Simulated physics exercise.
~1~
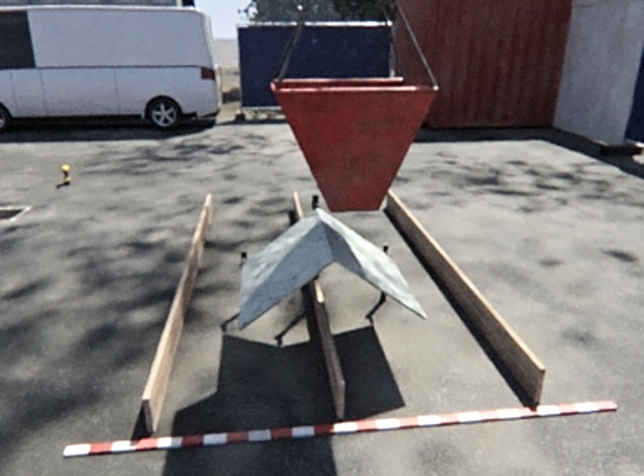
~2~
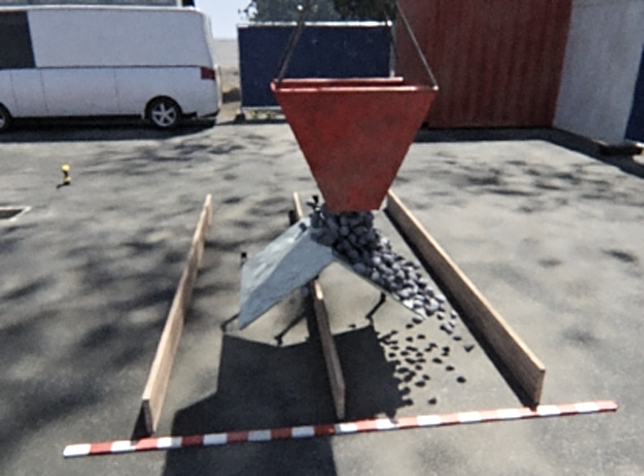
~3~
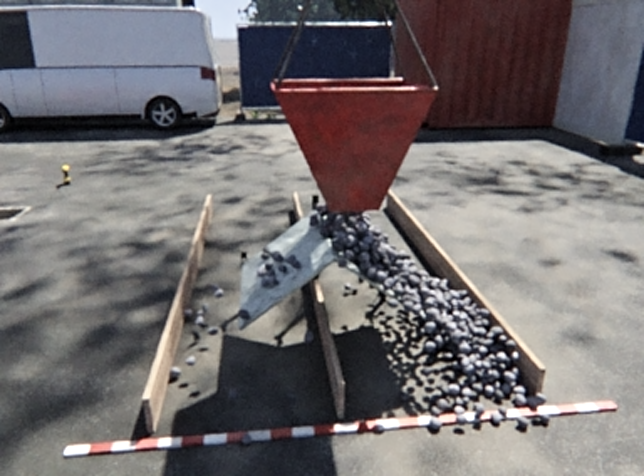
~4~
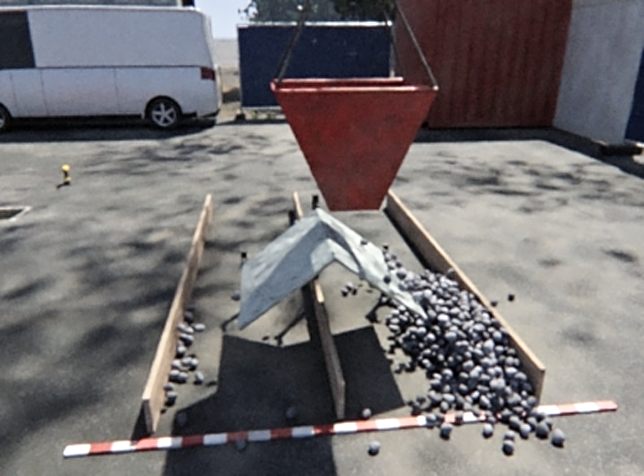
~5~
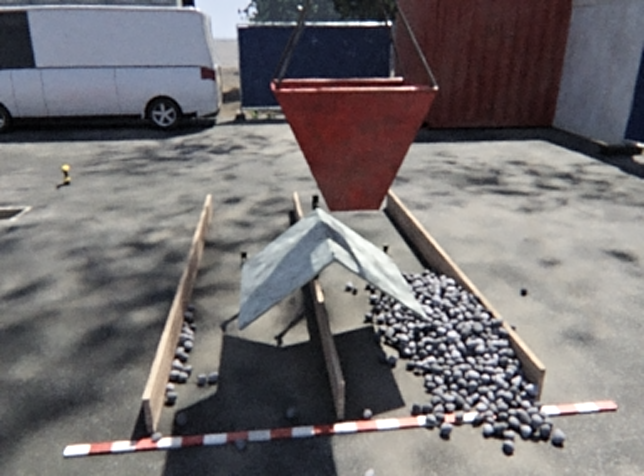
The video shows a red hopper hanging above a peaked steel plate as rounded grey stones pour out, mostly down the right slope. They settle in a large pile between the middle and right boards, spilling past the striped staff, while only a few rest in the left bay.
